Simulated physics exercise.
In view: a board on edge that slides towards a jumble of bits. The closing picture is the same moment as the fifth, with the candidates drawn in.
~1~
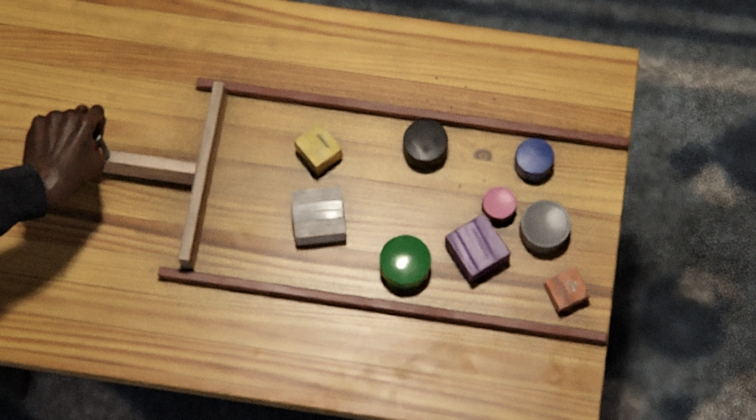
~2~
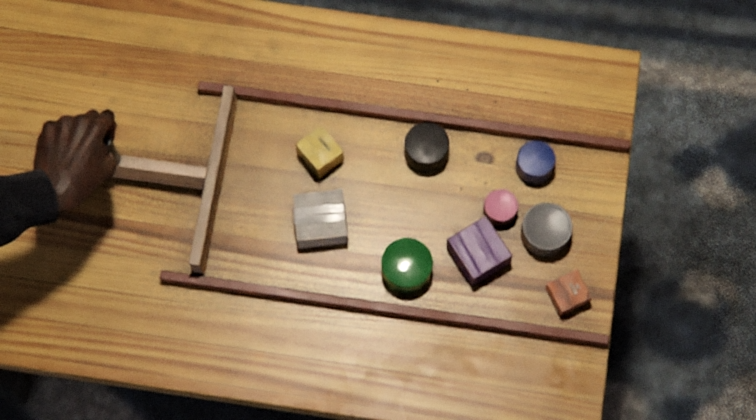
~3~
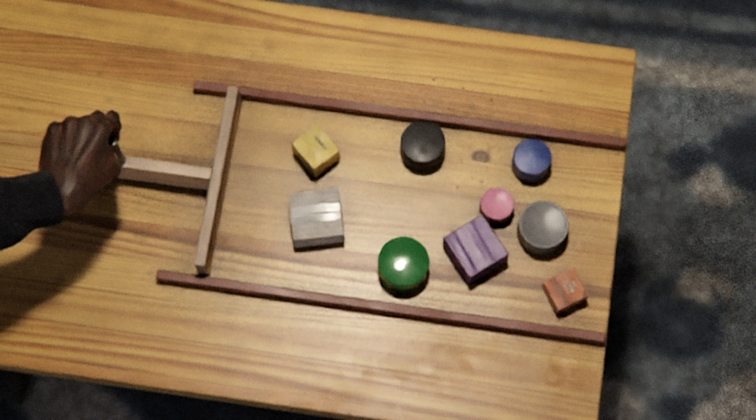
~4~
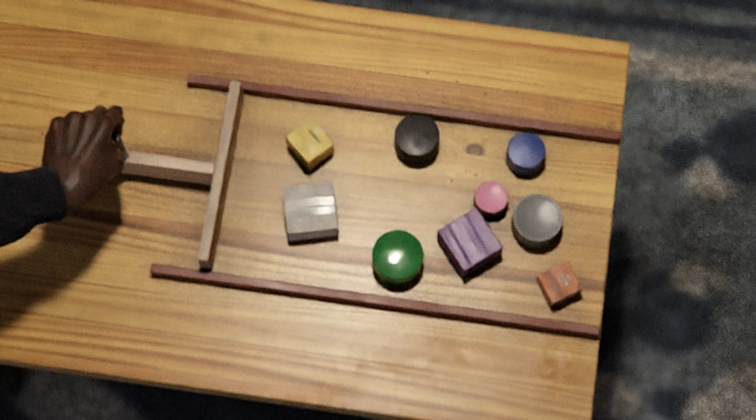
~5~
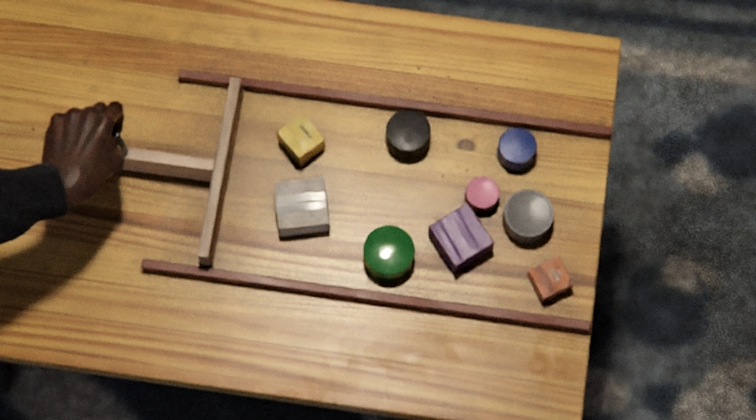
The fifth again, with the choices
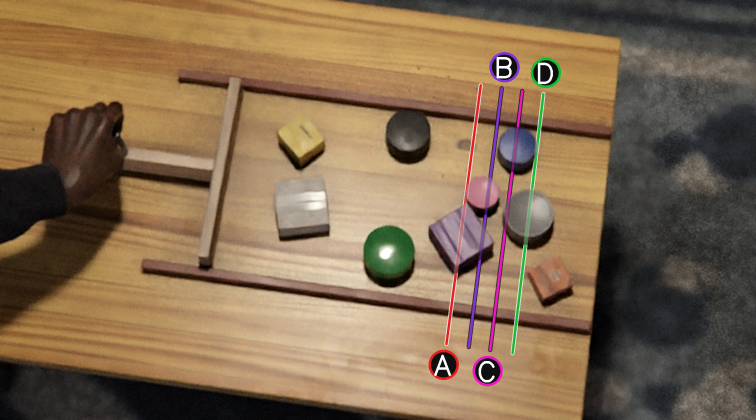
At the start, a hand at the left grips the handle of a wooden board between two dark rails, facing scattered round and blocky objects. The hand pushes the board slightly right, closing some of the gap to the yellow and grey blocks, while the objects stay in the same arrangement, untouched.
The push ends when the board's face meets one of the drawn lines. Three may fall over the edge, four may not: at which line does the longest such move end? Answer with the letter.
D is the last line within the limit.
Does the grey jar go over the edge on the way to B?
No.
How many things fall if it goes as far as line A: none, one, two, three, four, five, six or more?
The count is none.
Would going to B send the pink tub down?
By then, no.
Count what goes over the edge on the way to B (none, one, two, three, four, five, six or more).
The count is none.
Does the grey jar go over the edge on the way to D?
By then, yes.
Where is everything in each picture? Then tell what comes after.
Black tin (425, 145); pink tub (499, 206); blue tin (534, 160), in the first frame.
Board (212, 174); grey jar (546, 230), in the second frame.
Board (216, 174); yellow box (316, 151), in the third frame.
Board (220, 169); green pot (398, 258), in the fourth frame.
Board (219, 165); black tin (408, 135); pink tub (482, 196); blue tin (516, 149), in the fifth frame.
On the marked copy, A at (464, 211); B at (486, 214); C at (507, 217); D at (528, 220).
Following D. Soon after the start, board (329, 180); green pot (402, 257); yellow box (366, 151).
Later, board (439, 196); orange box (555, 281); grey jar (551, 208).
In the end, board (527, 208); grey jar over the edge; purple block over the edge; two fallen.
As for the rest, A is within the limit but short; B is within the limit but short; C is within the limit but short.
